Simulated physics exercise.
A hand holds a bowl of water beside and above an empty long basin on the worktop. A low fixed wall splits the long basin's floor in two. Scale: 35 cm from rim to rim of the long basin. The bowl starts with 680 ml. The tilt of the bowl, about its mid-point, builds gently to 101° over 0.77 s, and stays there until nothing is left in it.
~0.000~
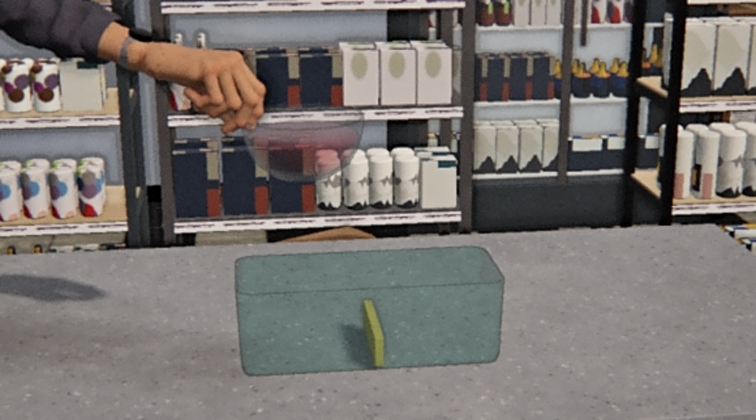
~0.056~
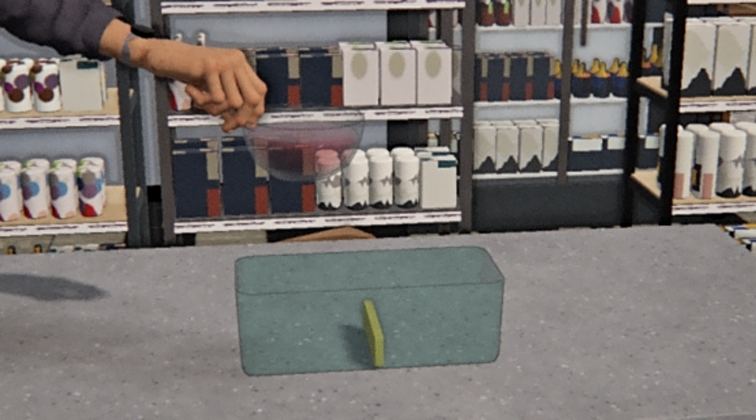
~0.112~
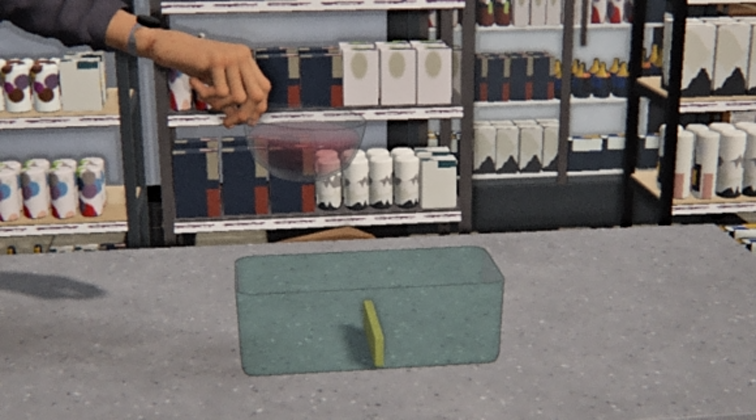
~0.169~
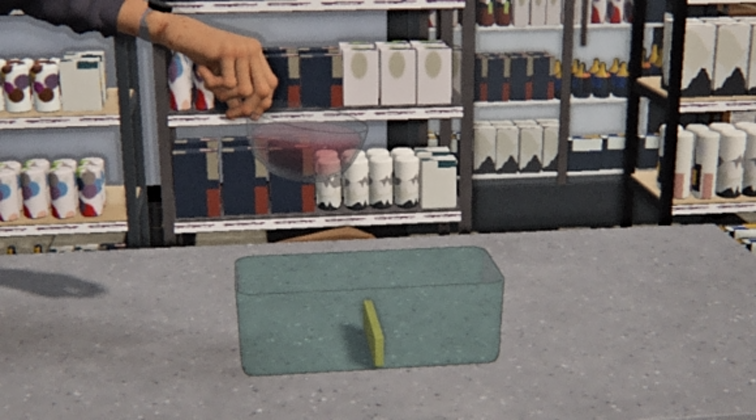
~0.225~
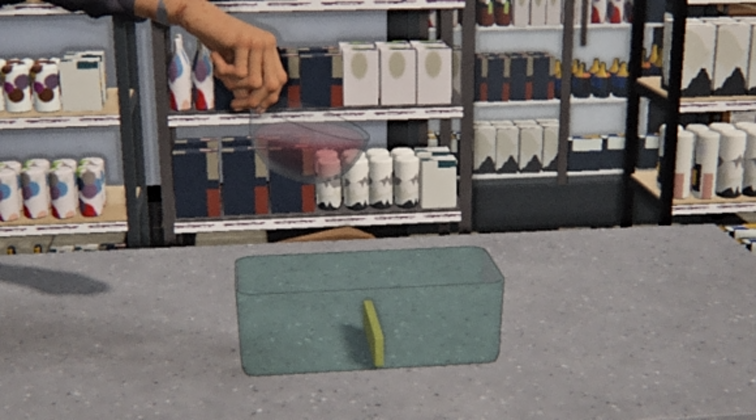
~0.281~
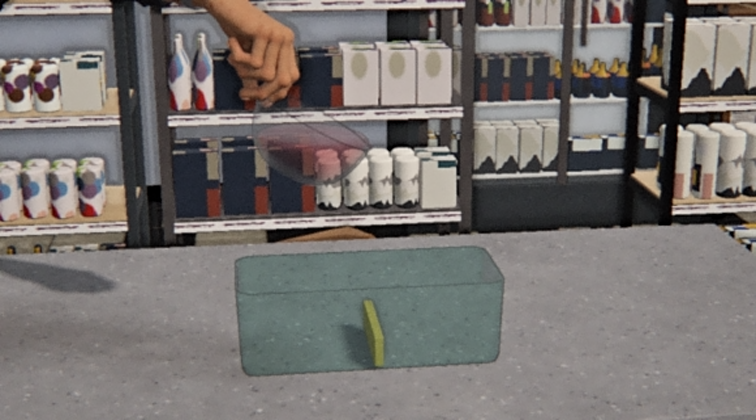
A hand holds a clear, faintly pink bowl by its left side, above an empty teal see-through basin on a grey worktop, with stocked shelves behind. The bowl stays nearly level at first, then the hand rises slightly and tilts it steadily, its right rim dipping lower.
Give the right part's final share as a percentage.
Roughly 86 per cent is past the wall.
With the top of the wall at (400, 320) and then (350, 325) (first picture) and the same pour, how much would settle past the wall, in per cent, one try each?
First 55, then 85 per cent.
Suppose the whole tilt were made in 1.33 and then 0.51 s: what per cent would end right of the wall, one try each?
First 90, then 75 per cent.
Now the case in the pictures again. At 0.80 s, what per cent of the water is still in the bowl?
About 1 per cent.
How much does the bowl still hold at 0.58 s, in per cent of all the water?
About 24 per cent.
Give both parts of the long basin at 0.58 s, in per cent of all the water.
Left about 0, right about 26.
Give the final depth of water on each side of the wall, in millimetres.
Some 4 mm on the left and 26 mm on the right.
Then, 0.58 s in, the tilt is 86° and 25 per cent is still to pour, 0 is left of the wall and 26 right of it.
Then, 0.80 s in, the tilt is 101° and 1 per cent is still to pour, 9 is left of the wall and 80 right of it.
Then, 1.02 s in, the tilt is 101° and 0 per cent is still to pour, 13 is left of the wall and 86 right of it.
Then, 1.27 s in, the tilt is 101° and 0 per cent is still to pour, 13 is left of the wall and 86 right of it.
Finally, 13 per cent lies left of the wall, 86 right of it and 2 outside.
